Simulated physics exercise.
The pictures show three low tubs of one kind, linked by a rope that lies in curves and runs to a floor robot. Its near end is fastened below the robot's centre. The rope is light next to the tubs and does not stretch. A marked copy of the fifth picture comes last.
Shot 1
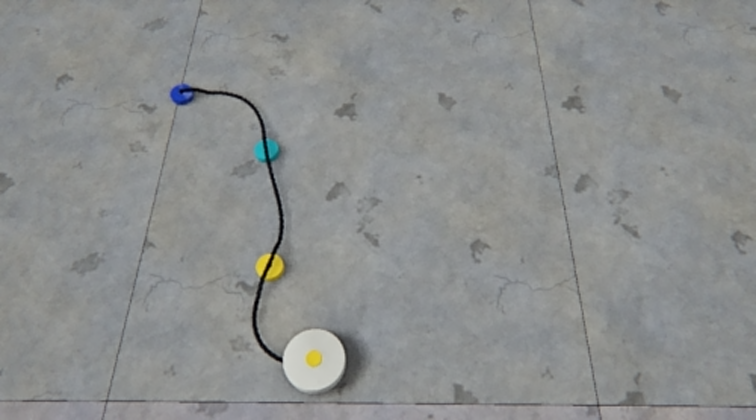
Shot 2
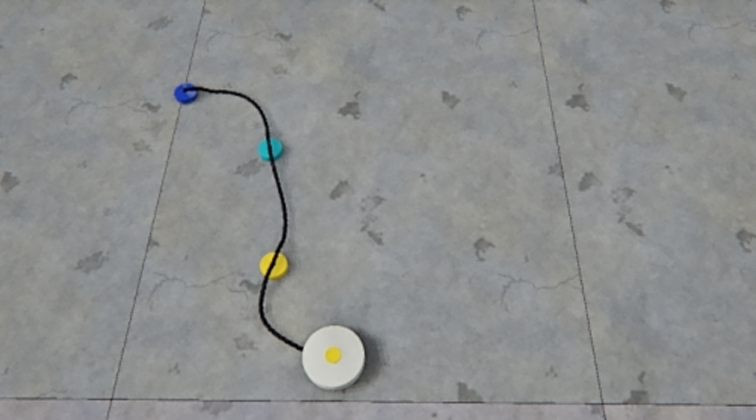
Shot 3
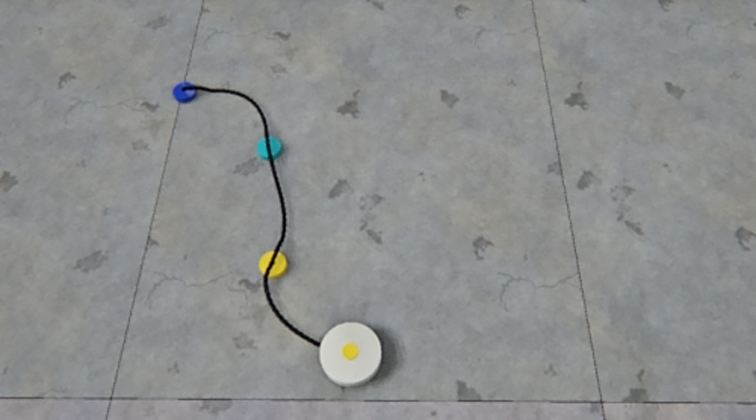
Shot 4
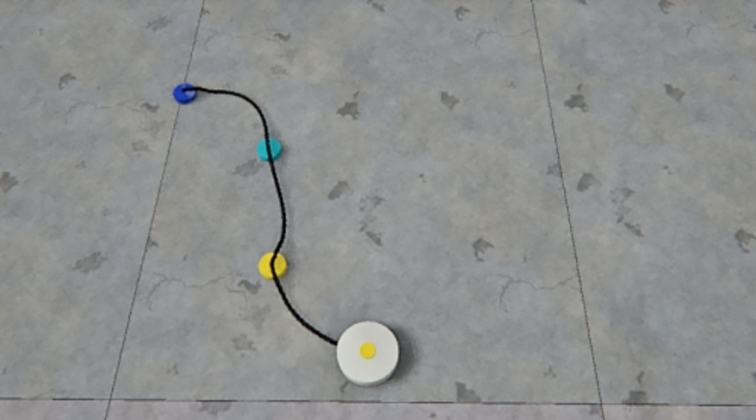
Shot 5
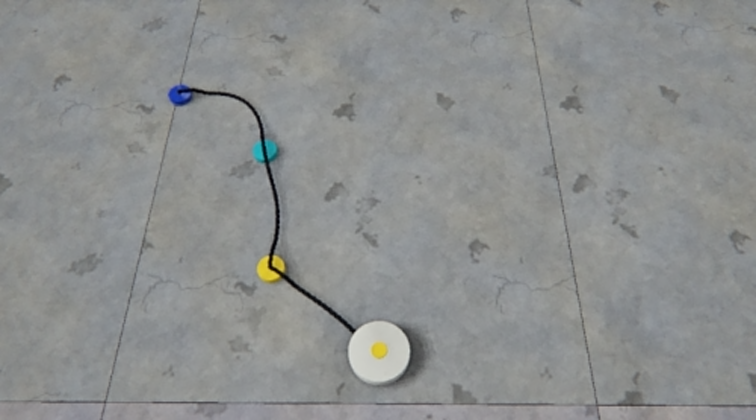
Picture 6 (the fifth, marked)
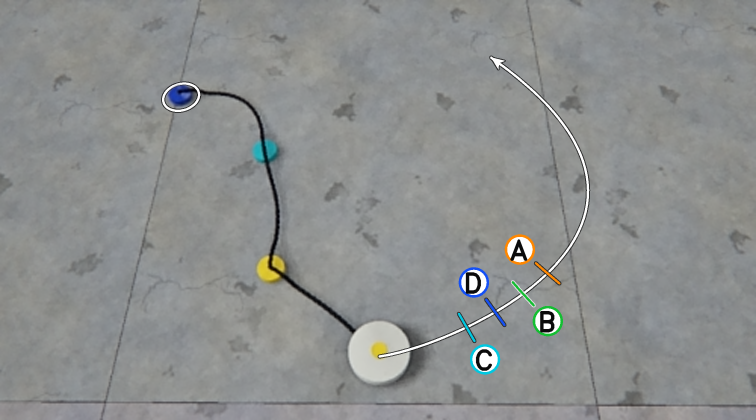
A round white robot slid a short way to the right across the grey floor, drawing the last stretch of black rope straighter beside the yellow tub, while the turquoise and blue tubs stayed put.
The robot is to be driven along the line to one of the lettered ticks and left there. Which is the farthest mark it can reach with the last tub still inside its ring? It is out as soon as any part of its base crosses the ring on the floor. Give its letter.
D is the last safe stop.
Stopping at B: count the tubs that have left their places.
Three.
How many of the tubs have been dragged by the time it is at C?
Two.
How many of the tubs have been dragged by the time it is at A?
Three.
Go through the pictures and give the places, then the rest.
The first picture shows robot (315, 362); blue tub (182, 94); turquoise tub (267, 150).
The second picture shows robot (334, 358); blue tub (186, 93).
The third picture shows robot (351, 355); yellow tub (273, 265).
The fourth picture shows robot (368, 354); turquoise tub (269, 149).
The fifth picture shows robot (379, 353); yellow tub (271, 269); blue tub (180, 95); turquoise tub (265, 151).
On the marked copy, A at (548, 273); B at (523, 294); C at (467, 327); D at (495, 312); the ring at (181, 97); the route from (379, 357) via (584, 219) to (491, 58).
Taking D. A third of the way, robot (423, 342); blue tub (180, 95); turquoise tub (265, 154); yellow tub (305, 266).
Two thirds of the way, robot (464, 326); blue tub (180, 95); turquoise tub (269, 162); yellow tub (336, 264).
When it is over, robot (497, 308); blue tub (180, 95); turquoise tub (274, 169); yellow tub (363, 259); the ringed tub at the far end is still in its ring.
As for the rest, A drags the last tub to (194, 105); B drags the last tub to (186, 99); C is safe but short.
